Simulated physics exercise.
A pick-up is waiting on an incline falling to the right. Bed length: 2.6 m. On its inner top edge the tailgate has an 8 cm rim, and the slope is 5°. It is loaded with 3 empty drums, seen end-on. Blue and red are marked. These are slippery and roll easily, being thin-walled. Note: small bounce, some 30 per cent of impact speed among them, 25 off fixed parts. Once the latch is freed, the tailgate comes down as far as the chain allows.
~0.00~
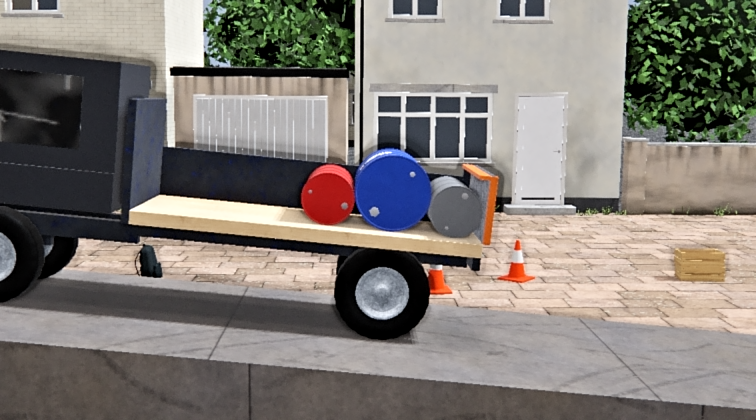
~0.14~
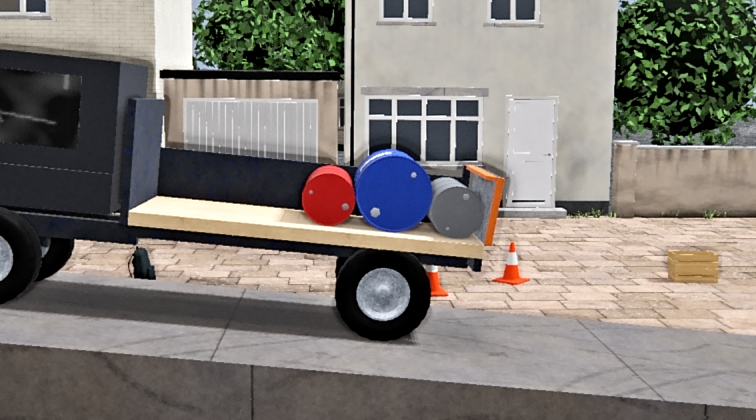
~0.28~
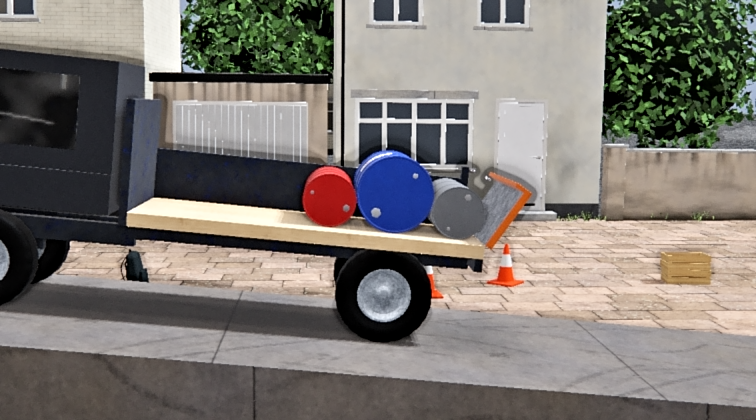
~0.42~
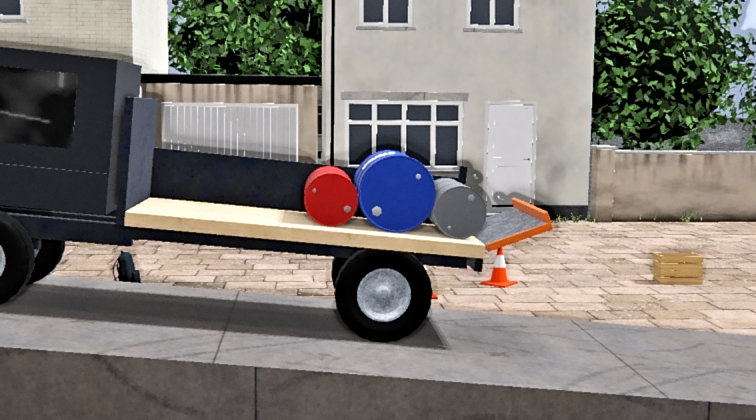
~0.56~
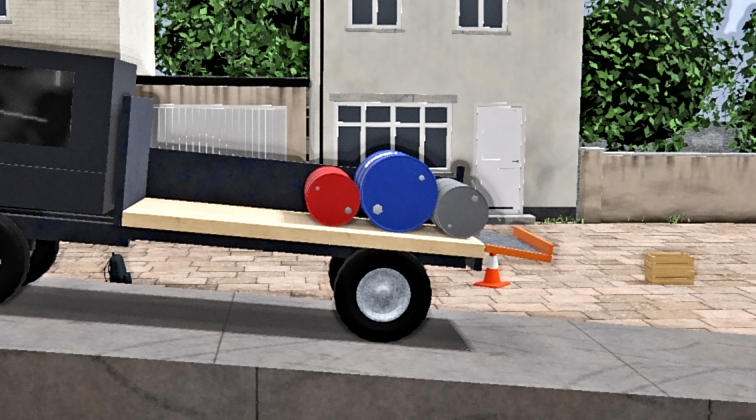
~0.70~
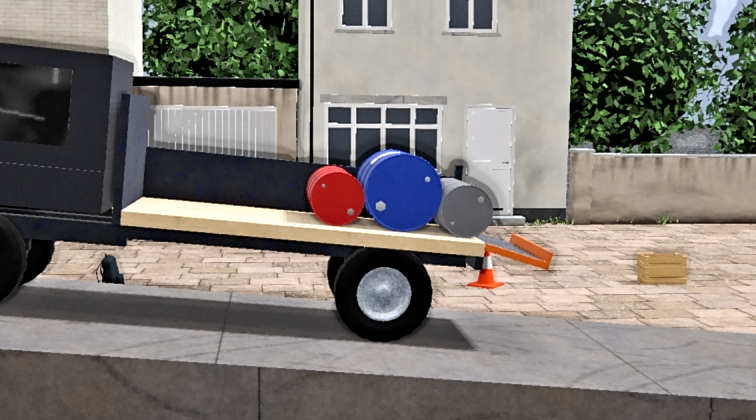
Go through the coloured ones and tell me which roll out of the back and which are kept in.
In order: Blue drum: Falls off; red: Falls off.
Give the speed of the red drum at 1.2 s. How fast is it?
Estimated speed near 0.4 m/s.
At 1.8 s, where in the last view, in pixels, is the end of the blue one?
That would be about (471, 200) in pixels.
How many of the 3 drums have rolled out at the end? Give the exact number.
The number is 3.
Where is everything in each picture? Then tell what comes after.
In the first picture, blue (393, 194), red (328, 200); gate 85° above level, tip at (494, 179); 3 of the 3 make up the bottom layer on the bed.
In the second picture, blue (395, 195), red (328, 200); gate 81° above level, tip at (500, 181).
In the third picture, blue (396, 195), red (330, 201); gate 55° above level, tip at (528, 194).
In the fourth picture, blue (398, 195), red (331, 201); gate 19° above level, tip at (549, 226).
In the fifth picture, blue (400, 194), red (333, 200); gate 10° below level, tip at (548, 259).
In the sixth picture, blue (405, 194), red (338, 200); gate 17° below level, tip at (546, 266).
By 1.2 s, blue is on the bed, 45 cm short of the hinge, rolling right; red is on the bed, 90 cm short of the hinge, rolling right; 0 gone off the back.
By 1.8 s, blue is on the bed, 10 cm short of the hinge, rolling right; red is on the bed, 60 cm short of the hinge, rolling right; 0 gone off the back.
By 2.5 s, blue is on the gate, 50 cm past the hinge, rolling right; red is on the bed, 5 cm short of the hinge, rolling right; 1 gone off the back.
By 3.3 s, blue is off the vehicle; red is dropping off the gate; 3 gone off the back.
Finally (5.1 s), blue is off the vehicle; red is off the vehicle; 3 gone off the back.
